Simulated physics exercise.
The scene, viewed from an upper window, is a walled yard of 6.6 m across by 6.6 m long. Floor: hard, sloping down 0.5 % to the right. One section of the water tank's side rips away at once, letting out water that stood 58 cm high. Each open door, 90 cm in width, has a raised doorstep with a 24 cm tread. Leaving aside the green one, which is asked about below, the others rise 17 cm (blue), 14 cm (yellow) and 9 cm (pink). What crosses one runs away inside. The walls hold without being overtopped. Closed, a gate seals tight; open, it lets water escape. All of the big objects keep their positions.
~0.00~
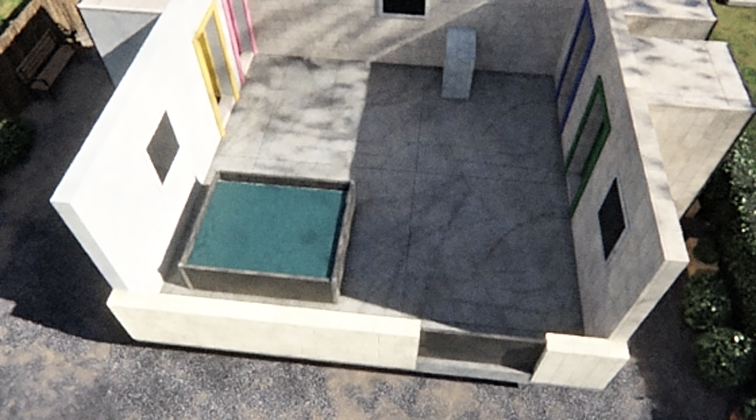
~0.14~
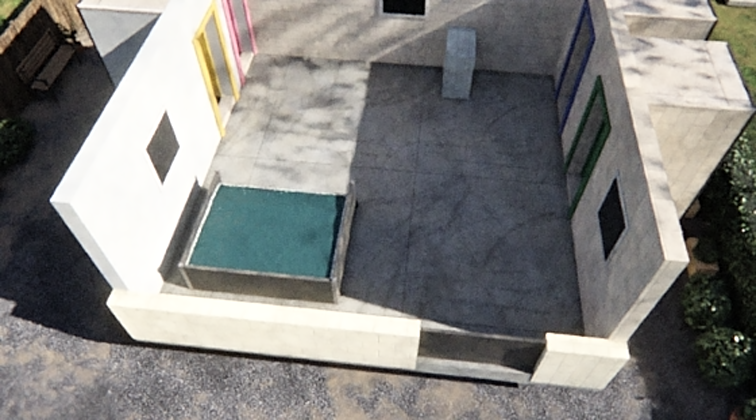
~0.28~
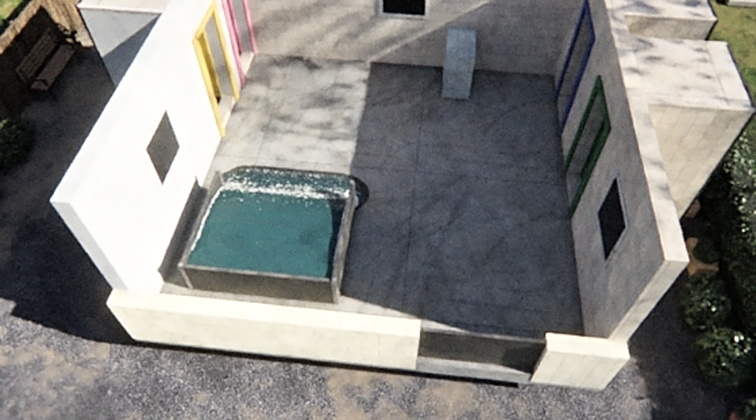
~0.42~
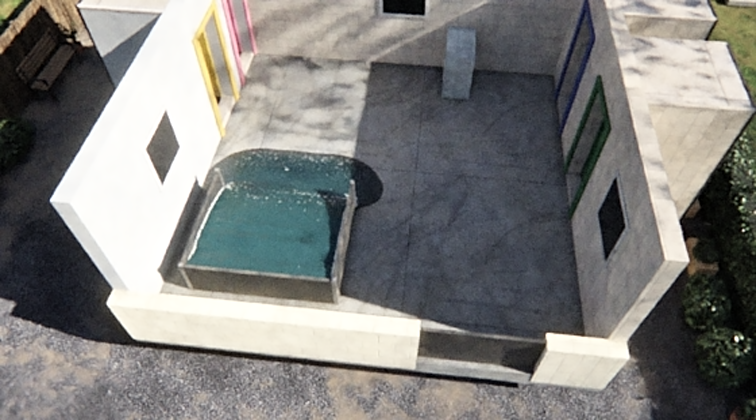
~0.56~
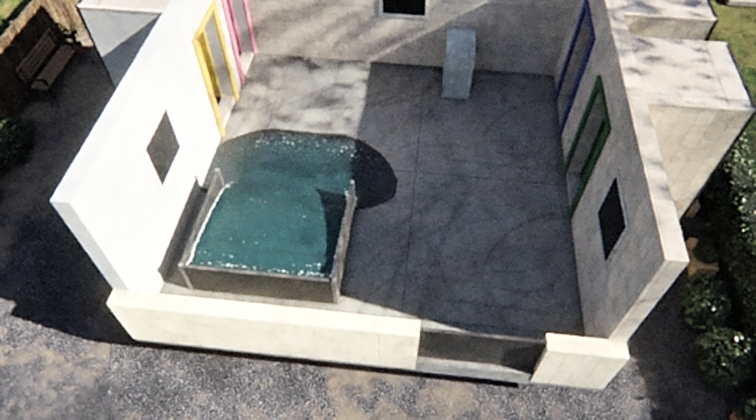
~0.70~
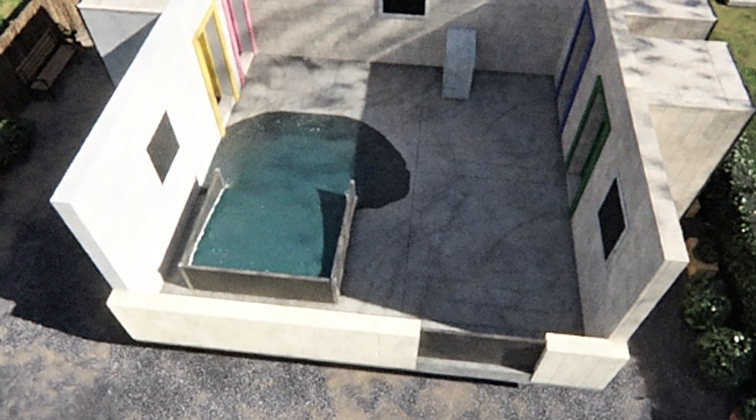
Water pours from the far side of the tank and spreads across the walled yard.
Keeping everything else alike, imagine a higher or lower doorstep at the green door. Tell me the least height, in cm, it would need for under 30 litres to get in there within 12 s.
You would need roughly 6.5 cm.
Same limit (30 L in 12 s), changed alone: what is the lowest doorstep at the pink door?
At the pink door it takes roughly 23 centimetres.
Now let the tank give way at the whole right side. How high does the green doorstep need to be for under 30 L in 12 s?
Roughly 14.0 cm.
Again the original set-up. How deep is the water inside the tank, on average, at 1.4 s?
About 28 centimetres.
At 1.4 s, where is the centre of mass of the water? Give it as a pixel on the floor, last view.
The water is centred around (292, 190) in the last picture's pixels.
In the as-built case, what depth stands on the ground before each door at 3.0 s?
Lab note, depth in cm: Green 0; blue 0; yellow 11; pink 23.
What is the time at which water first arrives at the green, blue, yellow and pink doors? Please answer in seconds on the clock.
Reading them off: Green 5.0 s, then blue 3.6 s, then yellow 0.8 s, then pink 1.4 s.
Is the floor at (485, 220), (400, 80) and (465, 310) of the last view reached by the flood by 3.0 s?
So the three spots come out spared, swamped, spared, in that order.
After 1.4 s water covers 40 % of the floor, deepest (22 cm) near (320, 195); it has not reached the green door.
After 3.0 s water covers 50 % of the floor, deepest (32 cm) near (441, 70); it has not reached the green door.
After 12.0 s water covers 100 % of the floor, deepest (10 cm) near (277, 331); 7 cm at the green door, 4 litres in over its 9 cm doorstep.
At the green door as built, the water arrived by 5.0 s and peaked near 11 cm at 5.6 s.
With a doorstep of 6 cm, 39 litres would have come in within the 12 s; with 7 cm, 22 litres. So under 30 litres takes about 6.5 cm.
